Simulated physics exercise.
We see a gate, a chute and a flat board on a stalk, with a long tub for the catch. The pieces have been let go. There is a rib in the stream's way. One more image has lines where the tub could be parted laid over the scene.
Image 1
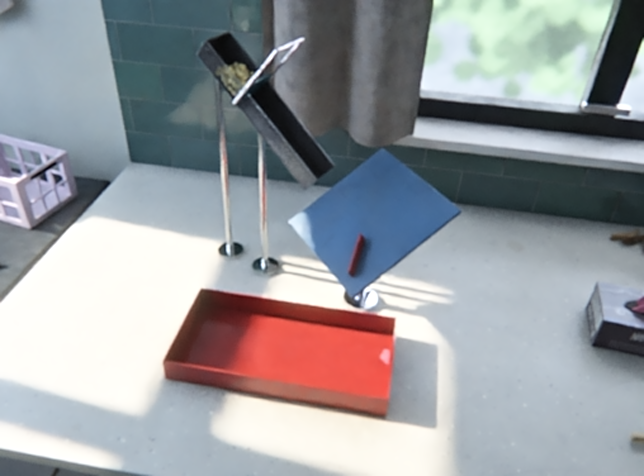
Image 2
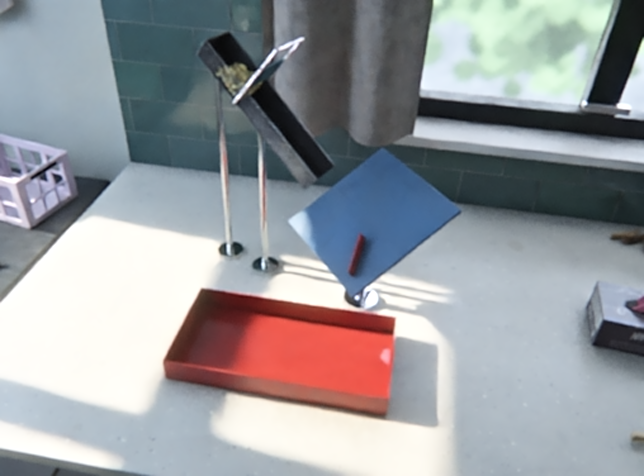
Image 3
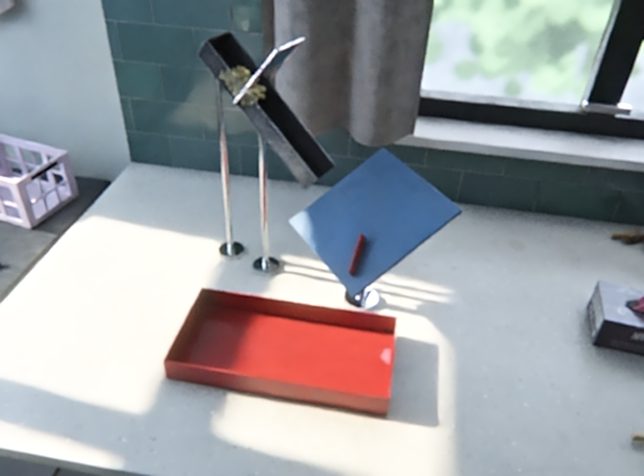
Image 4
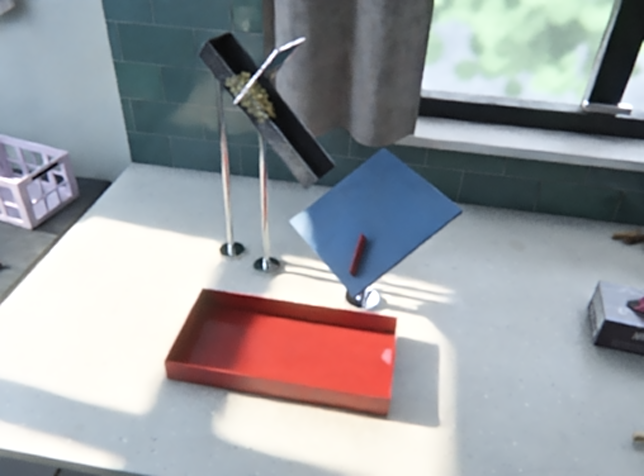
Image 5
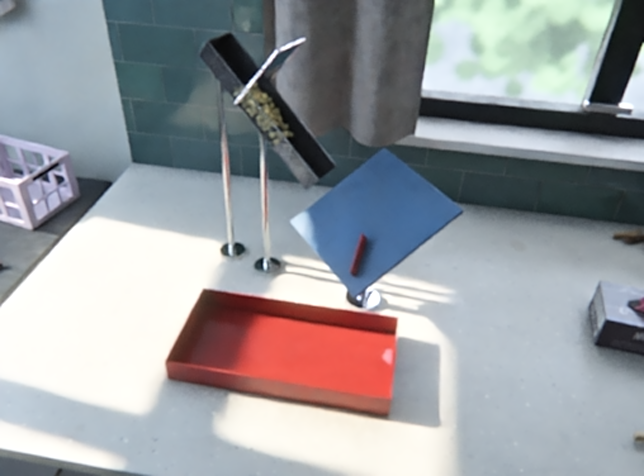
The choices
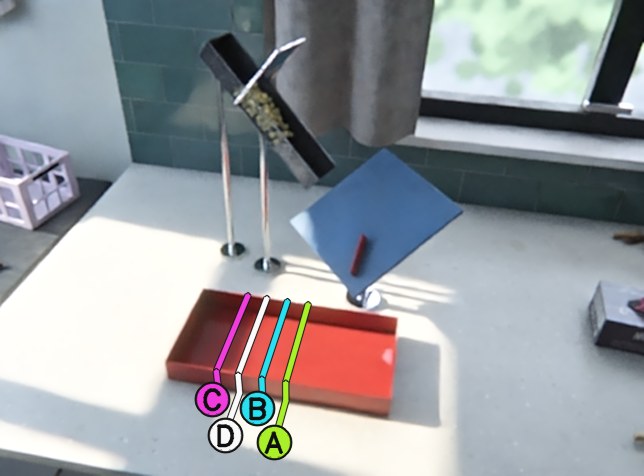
A clump of small pale beans slid down a dark, sloping chute, passing under a raised gate and spreading out along it, while the tilted blue board and the empty red tub below stayed still.
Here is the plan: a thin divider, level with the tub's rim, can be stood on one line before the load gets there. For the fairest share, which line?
Choose A.
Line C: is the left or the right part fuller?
More lands on the right.
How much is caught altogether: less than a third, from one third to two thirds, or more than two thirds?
More than two thirds.
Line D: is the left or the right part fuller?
More lands on the right.
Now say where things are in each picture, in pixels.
In the first frame, load behind the gate (244, 81), soya beans; lip of the chute (314, 182), sloping fairly steeply.
In the second frame, middle of the board (368, 216), tilted fairly steeply; middle of its low edge (318, 256); of its high edge (419, 176).
In the third frame, front corners of the tub (164, 361) and (389, 398), empty; front of the load (250, 103).
In the fourth frame, middle of the load (251, 98); its front (273, 115), roughly a quarter of the way to the lip; rib from (362, 233) to (350, 271).
In the fifth frame, middle of the load (261, 110); its front (291, 134), roughly half of the way to the lip.
On the marked copy, line A crosses the front rim at (285, 381); line B crosses the front rim at (262, 377); line C crosses the front rim at (216, 370); line D crosses the front rim at (238, 373).
With A, of what is caught, roughly a third on the left of the divider, roughly two thirds on the right.
With B, of what is caught, about a tenth on the left of the divider, the larger part on the right.
With C, of what is caught, just a few on the left of the divider, almost all on the right.
With D, of what is caught, about a tenth on the left of the divider, almost all on the right.
